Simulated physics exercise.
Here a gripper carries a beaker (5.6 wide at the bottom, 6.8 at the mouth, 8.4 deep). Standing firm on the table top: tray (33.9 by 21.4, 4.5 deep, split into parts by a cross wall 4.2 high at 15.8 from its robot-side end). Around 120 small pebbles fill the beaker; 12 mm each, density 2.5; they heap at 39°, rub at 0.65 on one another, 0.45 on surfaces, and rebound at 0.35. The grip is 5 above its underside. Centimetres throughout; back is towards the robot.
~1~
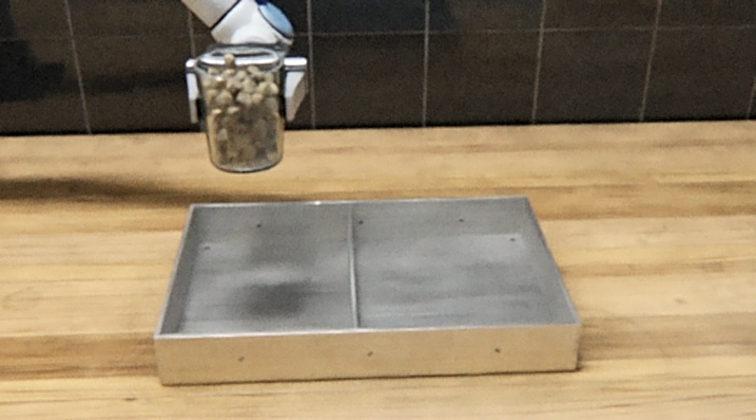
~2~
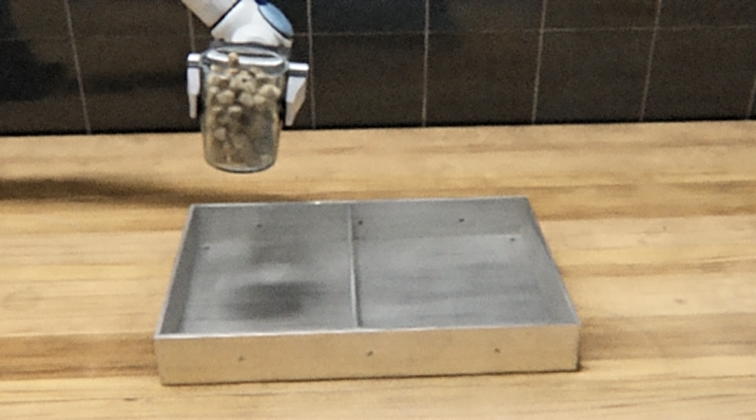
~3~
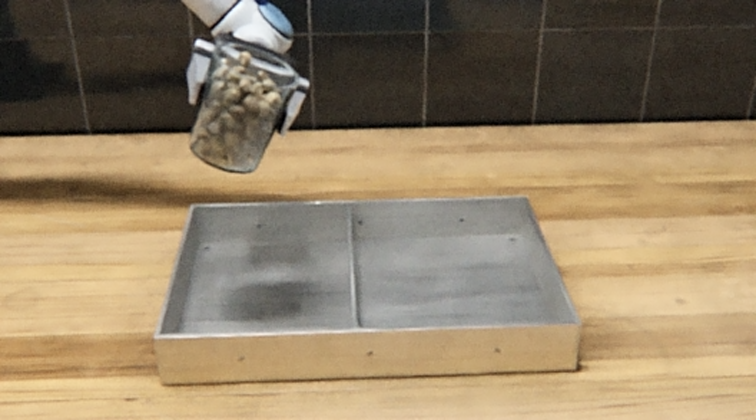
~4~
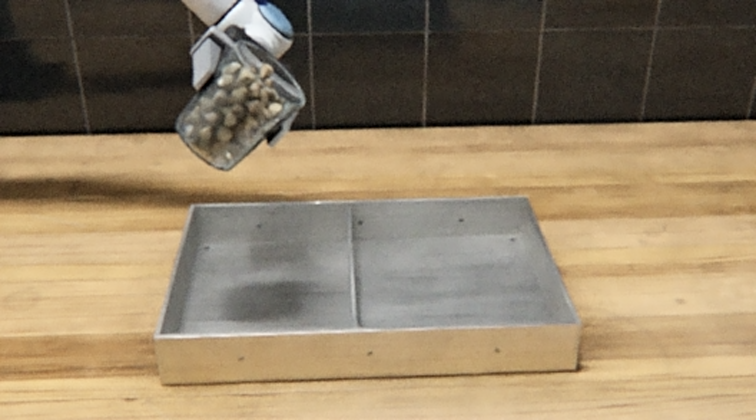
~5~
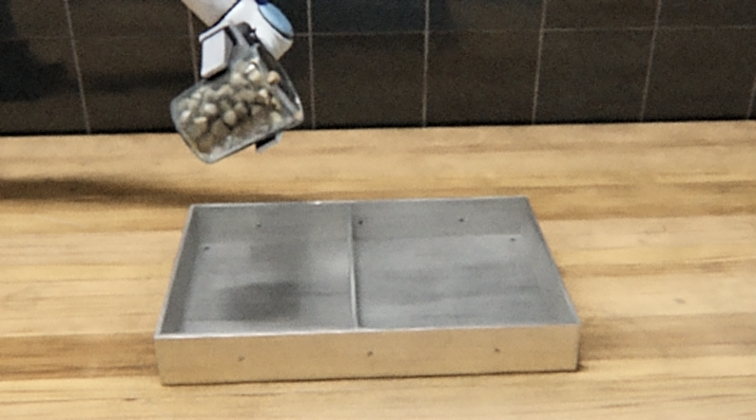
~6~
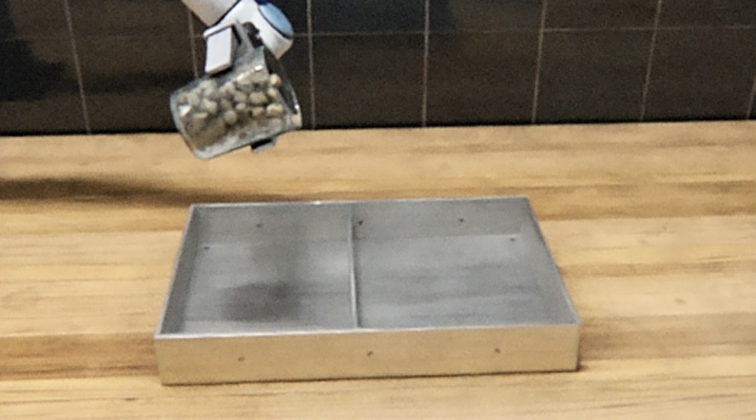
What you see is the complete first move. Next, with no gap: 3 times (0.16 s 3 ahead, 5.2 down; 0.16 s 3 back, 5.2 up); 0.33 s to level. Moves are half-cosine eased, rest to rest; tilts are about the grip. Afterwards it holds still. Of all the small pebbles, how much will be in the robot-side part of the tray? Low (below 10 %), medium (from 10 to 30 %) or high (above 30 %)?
Answer: Low; below 10 % of the small pebbles finish in the robot-side part of the tray.
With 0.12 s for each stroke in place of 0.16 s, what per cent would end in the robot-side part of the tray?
It would be near 5 per cent.
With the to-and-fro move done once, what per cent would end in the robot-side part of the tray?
In that case some 0 per cent.
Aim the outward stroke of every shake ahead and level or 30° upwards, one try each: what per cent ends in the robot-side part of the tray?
Some 15 and 20 per cent.
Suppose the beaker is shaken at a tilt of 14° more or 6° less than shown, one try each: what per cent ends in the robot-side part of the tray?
About 5 and 0 per cent.
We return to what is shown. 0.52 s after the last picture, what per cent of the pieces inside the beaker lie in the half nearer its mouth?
Some 45 per cent.
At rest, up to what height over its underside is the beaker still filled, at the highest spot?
About 8.5 cm.
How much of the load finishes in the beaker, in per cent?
About 95 per cent.
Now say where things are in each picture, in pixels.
The first frame shows beaker middle at (243, 113), level; upper third of the load around (239, 89), from x 210 to 275, top at y 60; 116 in the beaker.
The second frame shows beaker middle at (242, 113), tilted 6° forward; upper third of the load around (239, 90), from x 210 to 275, top at y 60.
The third frame shows beaker middle at (239, 112), tilted 23° forward; upper third of the load around (242, 89), from x 200 to 275, top at y 60.
The fourth frame shows beaker middle at (236, 111), tilted 44° forward; upper third of the load around (240, 89), from x 190 to 275, top at y 65.
The fifth frame shows beaker middle at (235, 109), tilted 61° forward; upper third of the load around (241, 89), from x 185 to 275, top at y 65.
The sixth frame shows beaker middle at (234, 108), tilted 67° forward; upper third of the load around (238, 89), from x 185 to 275, top at y 65; 116 in the beaker.
Then, 0.52 s later, tilted 67° forward, highest piece 18 above the table; 113 in the beaker, 2 in the far-side part, 1 in the robot-side part.
Then, 1.03 s later, tilted 59° forward, highest piece 23 above the table; 112 in the beaker, 2 in the robot-side part, 2 in the far-side part.
Then, 1.49 s later, level, highest piece 24 above the table; 112 in the beaker, 2 in the robot-side part, 2 in the far-side part.
Then, 2.54 s later, level, highest piece 24 above the table; 112 in the beaker, 2 in the robot-side part, 2 in the far-side part.
At rest, 112 in the beaker, 2 in the robot-side part, 2 in the far-side part. That is 2 % in the robot-side part of the tray.
